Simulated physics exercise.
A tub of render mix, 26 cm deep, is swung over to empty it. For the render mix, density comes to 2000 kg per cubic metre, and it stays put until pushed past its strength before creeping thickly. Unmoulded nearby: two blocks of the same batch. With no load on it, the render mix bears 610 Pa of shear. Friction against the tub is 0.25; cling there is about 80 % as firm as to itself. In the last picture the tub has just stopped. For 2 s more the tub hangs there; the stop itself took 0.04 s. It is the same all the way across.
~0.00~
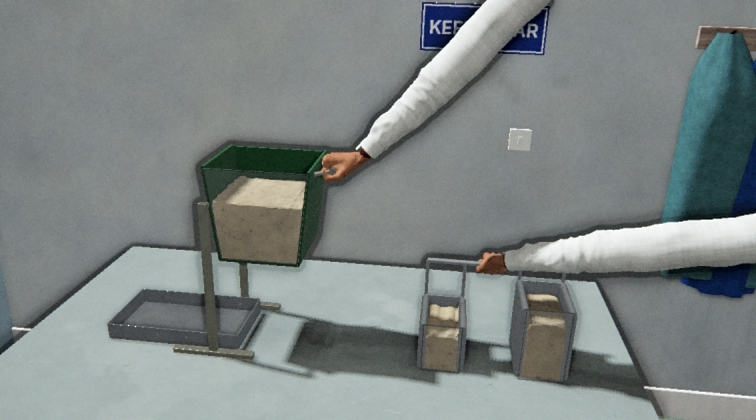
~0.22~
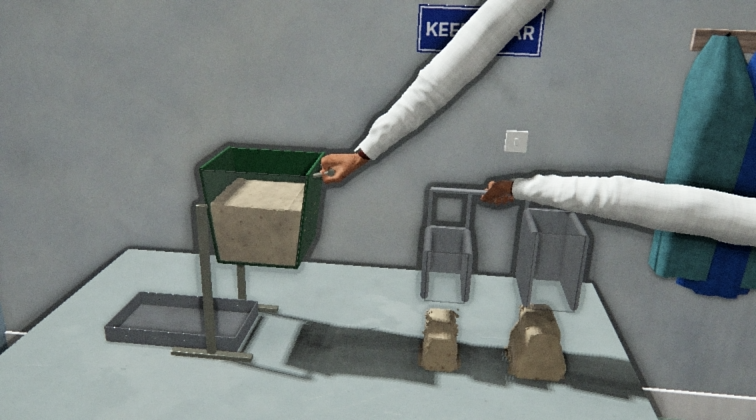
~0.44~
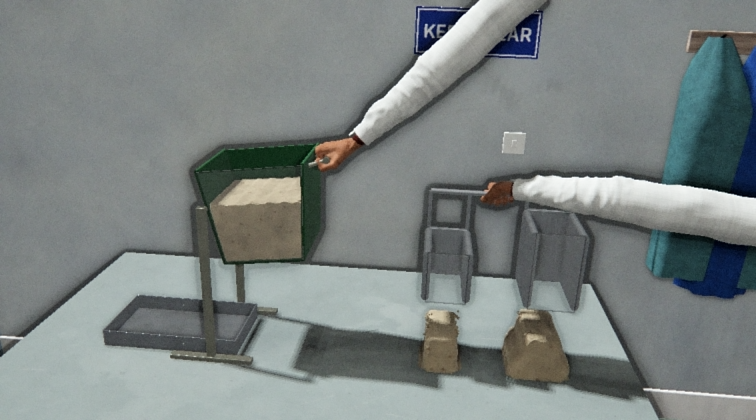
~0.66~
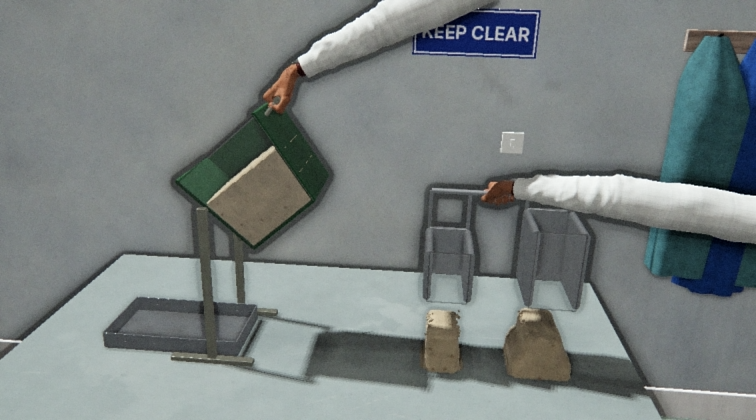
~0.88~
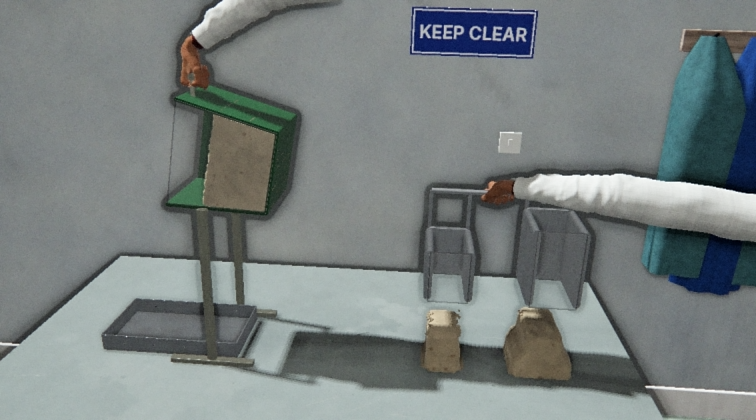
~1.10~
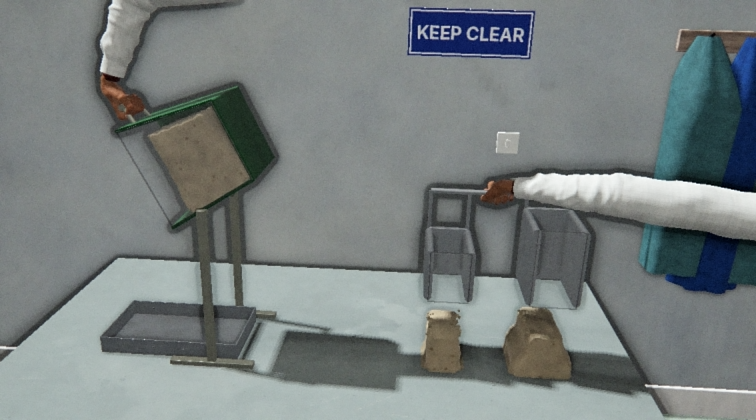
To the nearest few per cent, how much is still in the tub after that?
About 0 %.
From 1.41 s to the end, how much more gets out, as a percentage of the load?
I reckon it's around 9 in a hundred.
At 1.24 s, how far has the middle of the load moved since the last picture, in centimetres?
13 cm.
After 1.24 s, the tub is at 116 degrees and holds 70 %.
After 1.41 s, the tub is at 116 degrees and holds 9 %.
After 1.58 s, the tub is at 116 degrees and holds 0 %.
After 1.75 s, the tub is at 116 degrees and holds 0 %.
After 3.10 s, at the end, the tub is at 116 degrees and holds 0 %.
